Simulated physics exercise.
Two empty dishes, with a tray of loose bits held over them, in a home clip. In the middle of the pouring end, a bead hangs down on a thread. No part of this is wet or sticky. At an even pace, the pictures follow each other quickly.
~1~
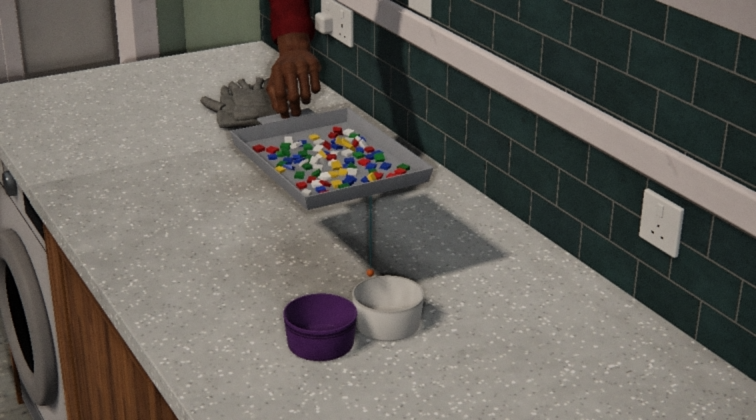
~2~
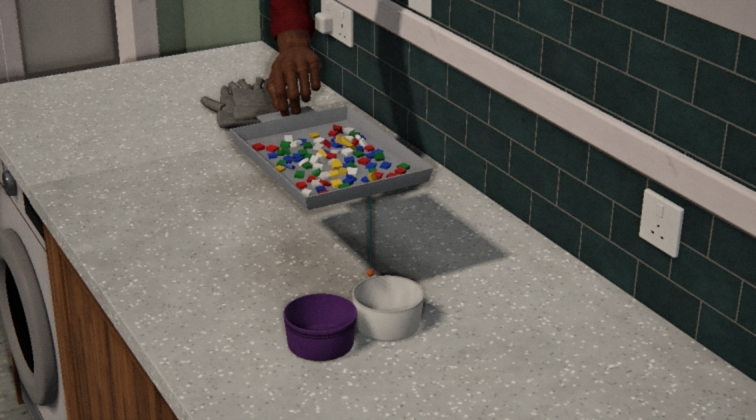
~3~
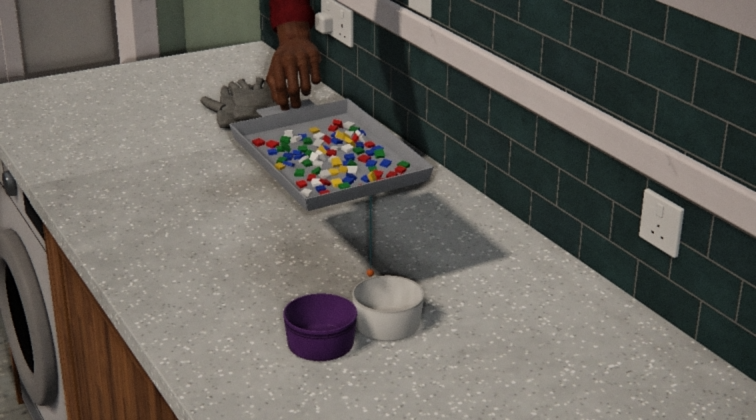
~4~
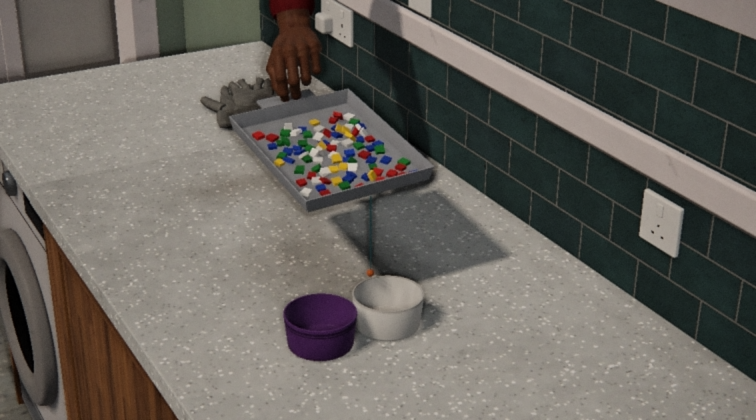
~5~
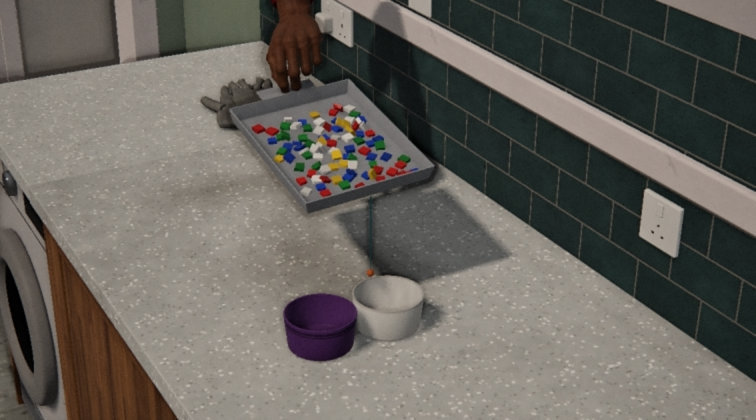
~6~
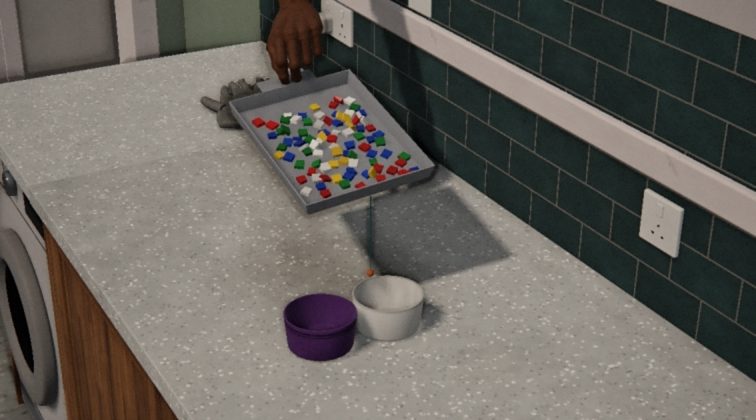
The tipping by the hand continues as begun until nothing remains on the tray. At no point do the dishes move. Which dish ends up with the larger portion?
The leftmost dish is going to catch more.
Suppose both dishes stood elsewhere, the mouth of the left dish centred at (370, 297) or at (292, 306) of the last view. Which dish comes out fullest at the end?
Case one: The dish at left. Case two: The dish at left.
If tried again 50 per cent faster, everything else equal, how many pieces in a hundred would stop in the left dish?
Roughly 60 percent.
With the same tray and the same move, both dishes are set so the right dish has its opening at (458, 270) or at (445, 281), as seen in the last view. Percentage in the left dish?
About 10 and 30 per cent respectively.
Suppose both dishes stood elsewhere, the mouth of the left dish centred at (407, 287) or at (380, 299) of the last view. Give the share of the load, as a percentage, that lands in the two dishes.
The first comes to 10 percent and the second to 30 percent.
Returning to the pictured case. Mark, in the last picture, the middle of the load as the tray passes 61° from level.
Roughly (345, 167).
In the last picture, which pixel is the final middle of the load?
Close to (335, 337), more or less.
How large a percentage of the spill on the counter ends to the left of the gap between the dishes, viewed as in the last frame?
Roughly 50 in a hundred.
Soon, tray tipped steeply; all on the tray.
A while on, tray tipped past a quarter turn; about two thirds on the tray; a stray few in the left dish; a stray few outside both; about a quarter in the air.
Towards the end, tray tipped past a quarter turn; about two thirds in the left dish; about a quarter in the right dish; a small part outside both.
Finally, tray tipped past a quarter turn; about two thirds in the left dish; about a quarter in the right dish; a small part outside both.
